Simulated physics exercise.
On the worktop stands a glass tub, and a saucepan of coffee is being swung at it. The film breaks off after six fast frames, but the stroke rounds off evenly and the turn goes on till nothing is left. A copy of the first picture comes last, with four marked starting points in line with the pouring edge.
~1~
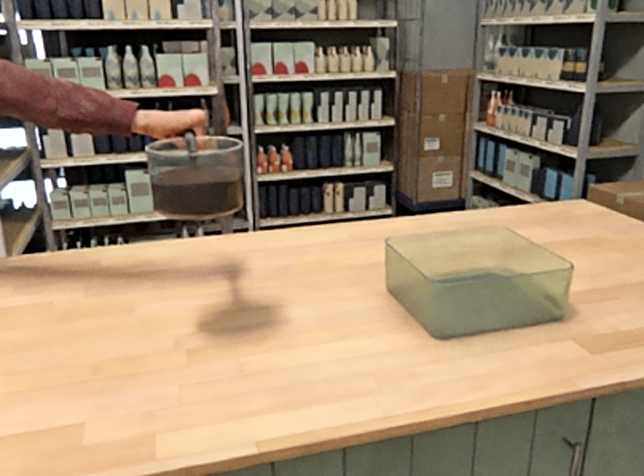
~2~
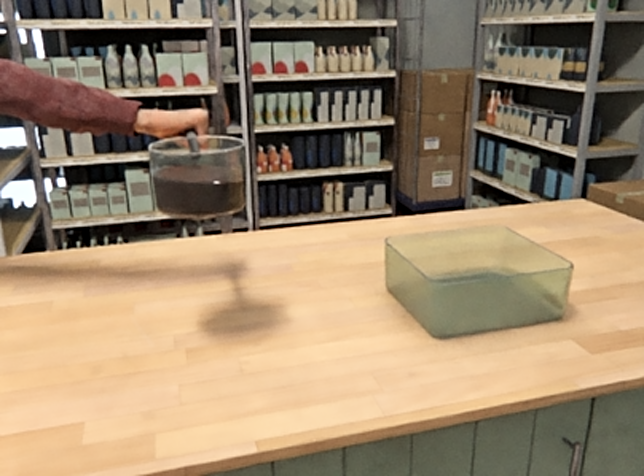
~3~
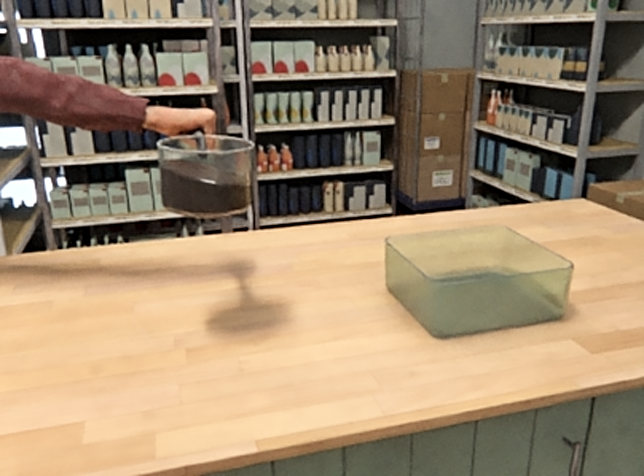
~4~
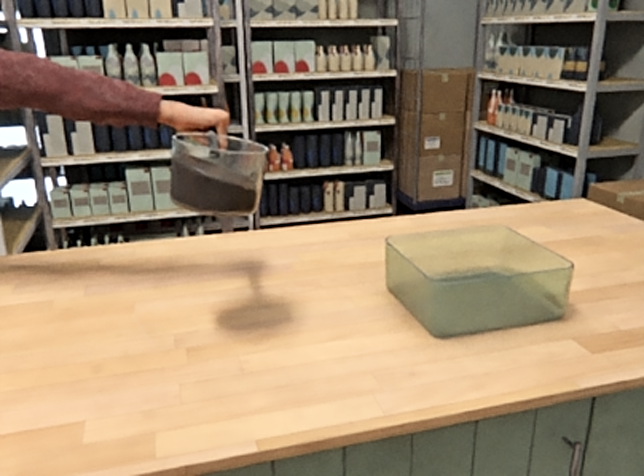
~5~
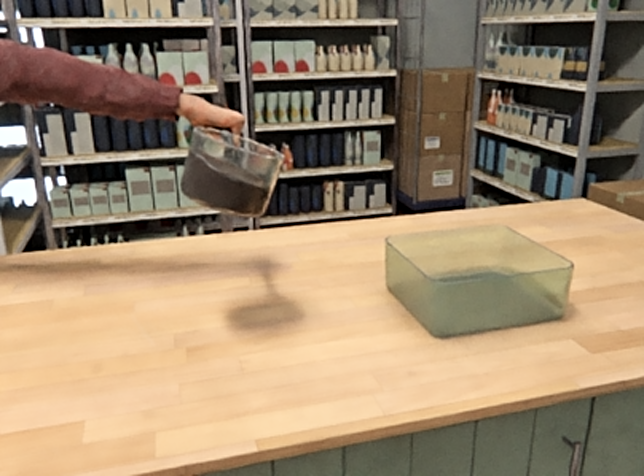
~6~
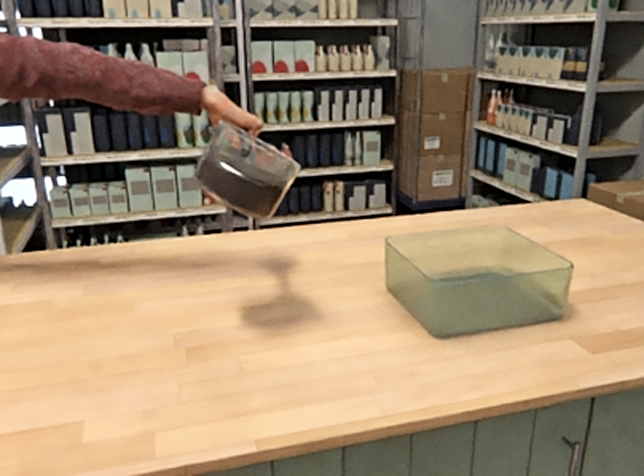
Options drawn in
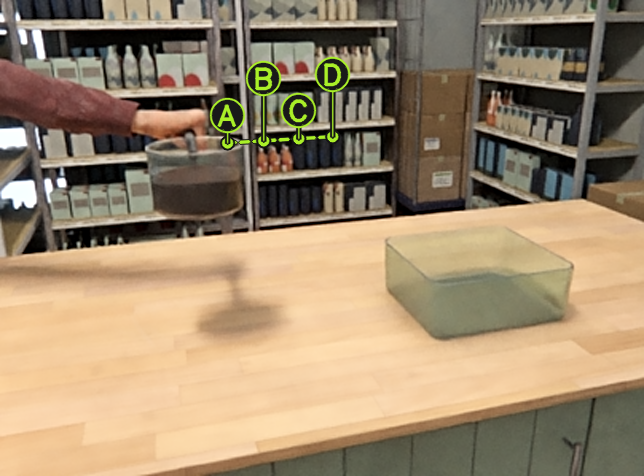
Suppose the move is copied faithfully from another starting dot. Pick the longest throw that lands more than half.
B.
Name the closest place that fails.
That would be A.
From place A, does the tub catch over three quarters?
No.
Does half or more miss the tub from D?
No.
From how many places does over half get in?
Three.
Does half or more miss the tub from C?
No, that is safe.
In lime, A at (227, 143); B at (263, 140); C at (298, 138); D at (332, 136).
For place A, about 24 % lands in the tub, 72 % falls short and 3 % goes beside or beyond.
For place B, about 66 % lands in the tub, 23 % falls short and 11 % goes beside or beyond.
For place C, about 73 % lands in the tub, 12 % falls short and 15 % goes beside or beyond.
For place D, about 75 % lands in the tub, 8 % falls short and 17 % goes beside or beyond.
